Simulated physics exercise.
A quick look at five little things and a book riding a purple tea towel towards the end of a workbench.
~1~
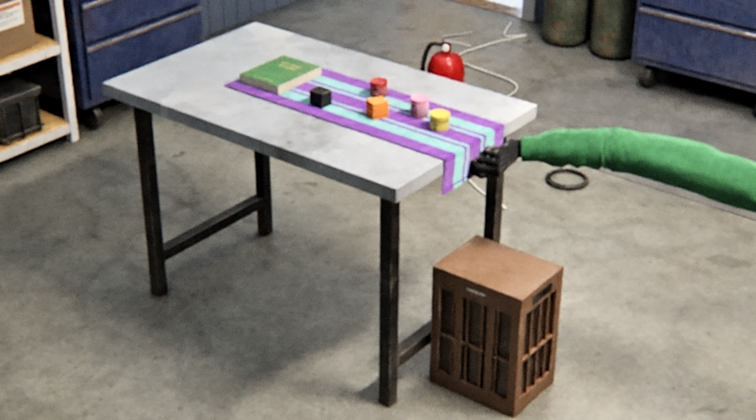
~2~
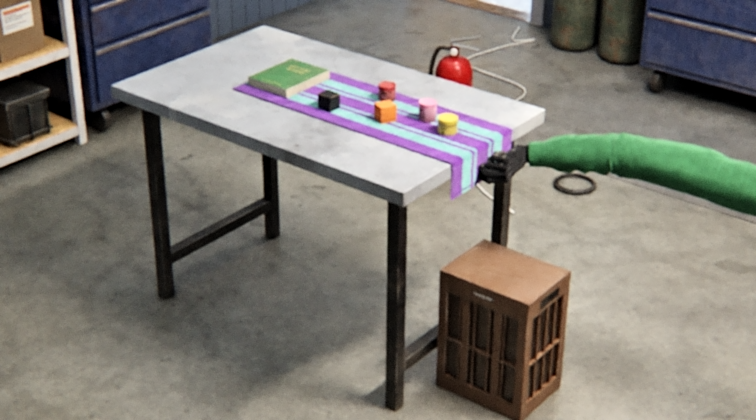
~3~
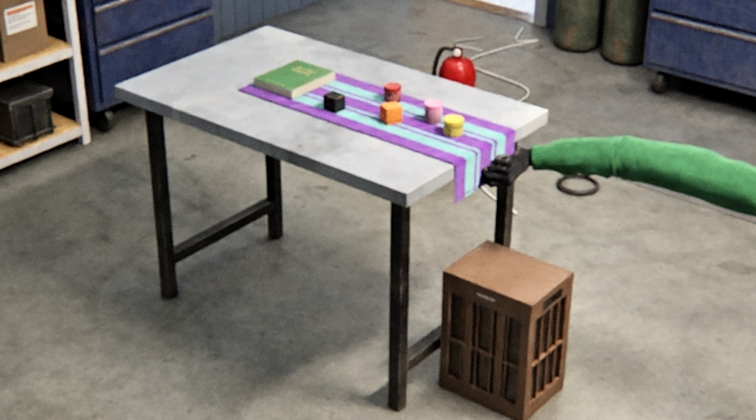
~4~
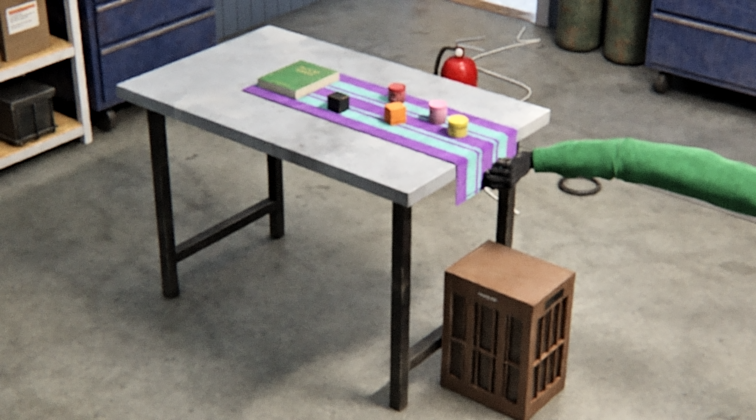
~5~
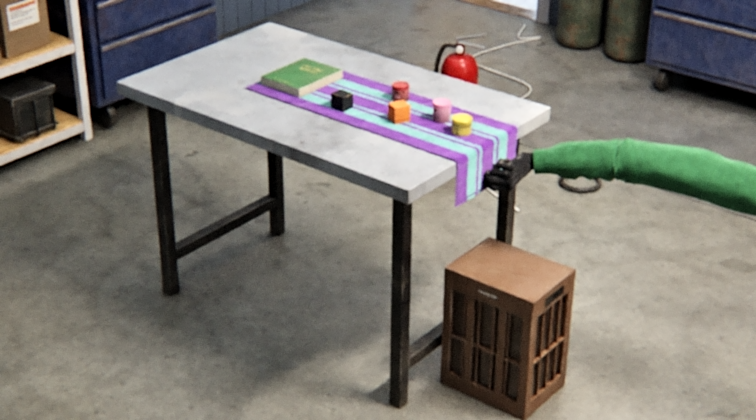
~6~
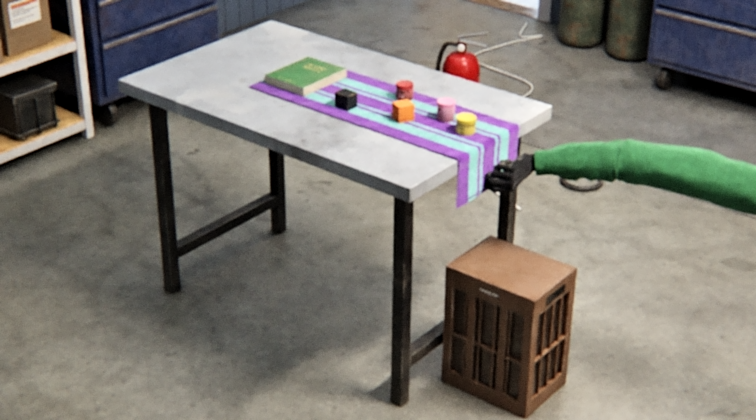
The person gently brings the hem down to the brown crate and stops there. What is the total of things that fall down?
From here the drop count reads two, plain and simple.
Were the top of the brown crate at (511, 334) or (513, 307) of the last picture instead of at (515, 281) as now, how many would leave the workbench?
The first gives 4, the second 3.
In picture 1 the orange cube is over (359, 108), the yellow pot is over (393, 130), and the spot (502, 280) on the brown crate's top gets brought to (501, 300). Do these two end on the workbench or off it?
Orange cube: Safe; yellow pot: Lost.
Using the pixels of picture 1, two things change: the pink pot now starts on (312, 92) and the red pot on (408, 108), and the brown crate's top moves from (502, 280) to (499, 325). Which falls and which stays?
Result - the pink pot stays put, and the red pot comes off.
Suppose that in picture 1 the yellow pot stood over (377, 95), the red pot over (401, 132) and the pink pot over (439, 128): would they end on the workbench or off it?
First the yellow pot: It is still up there. Next the red pot: It ends off the top. Last the pink pot: It ends off the top.
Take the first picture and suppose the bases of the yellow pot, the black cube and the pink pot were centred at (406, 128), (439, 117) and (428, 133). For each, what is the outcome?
Each in turn: The yellow pot goes down, the black cube goes down, the pink pot goes down.
Soon after, hem near (487, 206); all still up.
Then, hem near (487, 231); yellow pot gone.
Further on, hem on the crate; yellow pot and pink pot gone.
At rest, hem on the crate; yellow pot and pink pot gone. It carries off two.
